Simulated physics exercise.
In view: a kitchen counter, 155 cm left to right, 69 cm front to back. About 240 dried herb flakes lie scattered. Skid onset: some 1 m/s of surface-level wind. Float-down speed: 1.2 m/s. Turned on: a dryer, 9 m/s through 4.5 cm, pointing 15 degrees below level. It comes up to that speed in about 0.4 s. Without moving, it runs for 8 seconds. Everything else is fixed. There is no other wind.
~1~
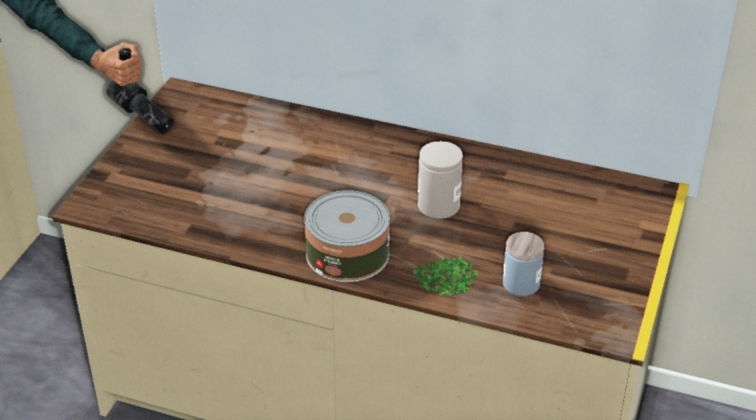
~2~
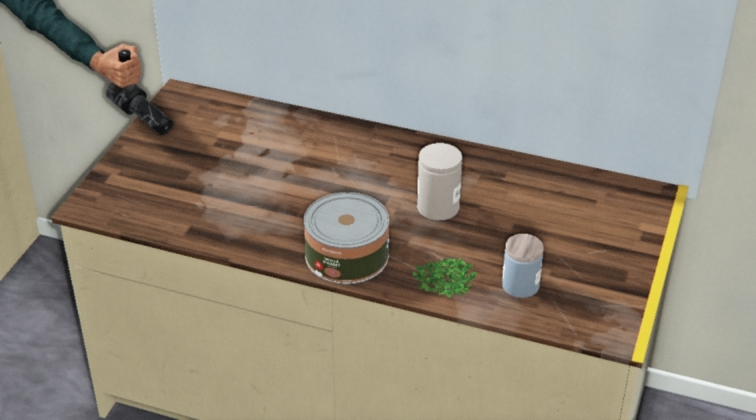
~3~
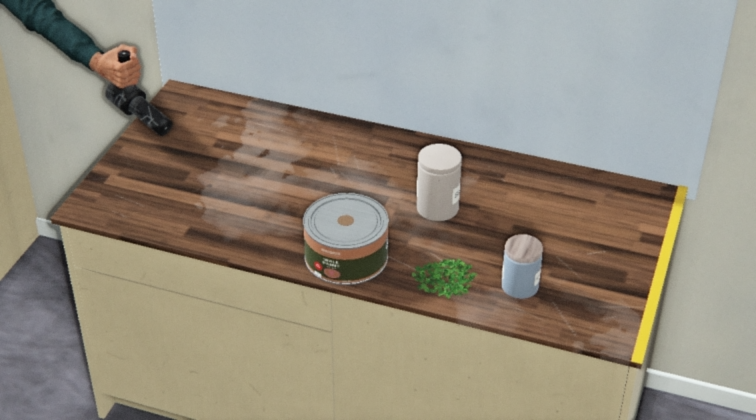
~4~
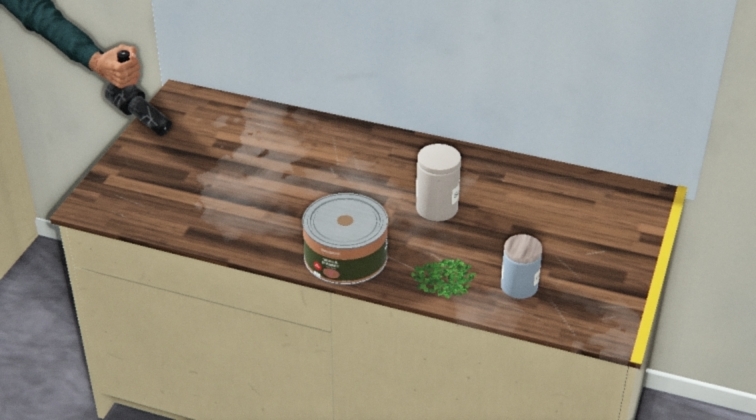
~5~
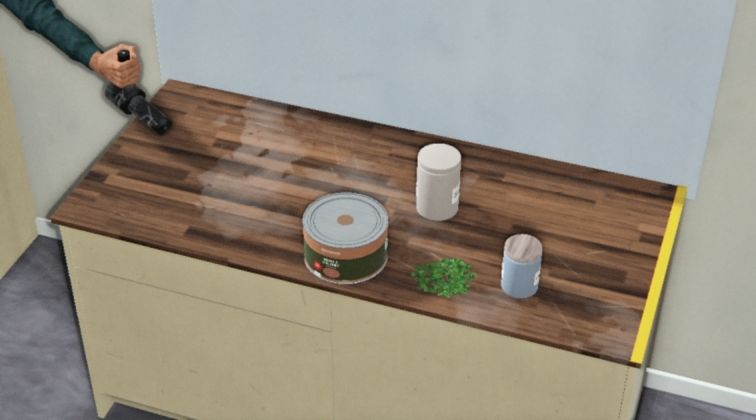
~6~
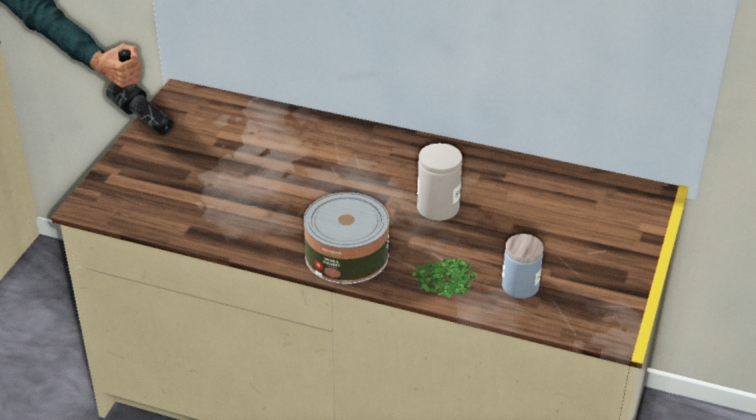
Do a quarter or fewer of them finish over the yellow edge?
Yes, a quarter or fewer do.
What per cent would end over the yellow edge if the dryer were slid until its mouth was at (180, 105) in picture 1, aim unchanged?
Result: Approx. 0 %.
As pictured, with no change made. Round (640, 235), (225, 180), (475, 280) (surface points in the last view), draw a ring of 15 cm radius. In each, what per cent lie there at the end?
0 %, 0 %, 100 %.
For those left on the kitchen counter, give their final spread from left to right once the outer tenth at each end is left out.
Looks like some 10 cm to me.
Then, 1.2 s after the last picture, 0 % are over the yellow edge; the middle of those still in play is near (446, 277); 33 % have settled or left.
Then, 2.2 s after the last picture, 0 % are over the yellow edge; the middle of those still in play is near (446, 277); 36 % have settled or left.
Then, 4.0 s after the last picture, 0 % are over the yellow edge; the middle of those still in play is near (450, 279); 43 % have settled or left.
Then, 7.6 s after the last picture, at the end, 2 % are over the yellow edge; the middle of those still in play is near (450, 279).
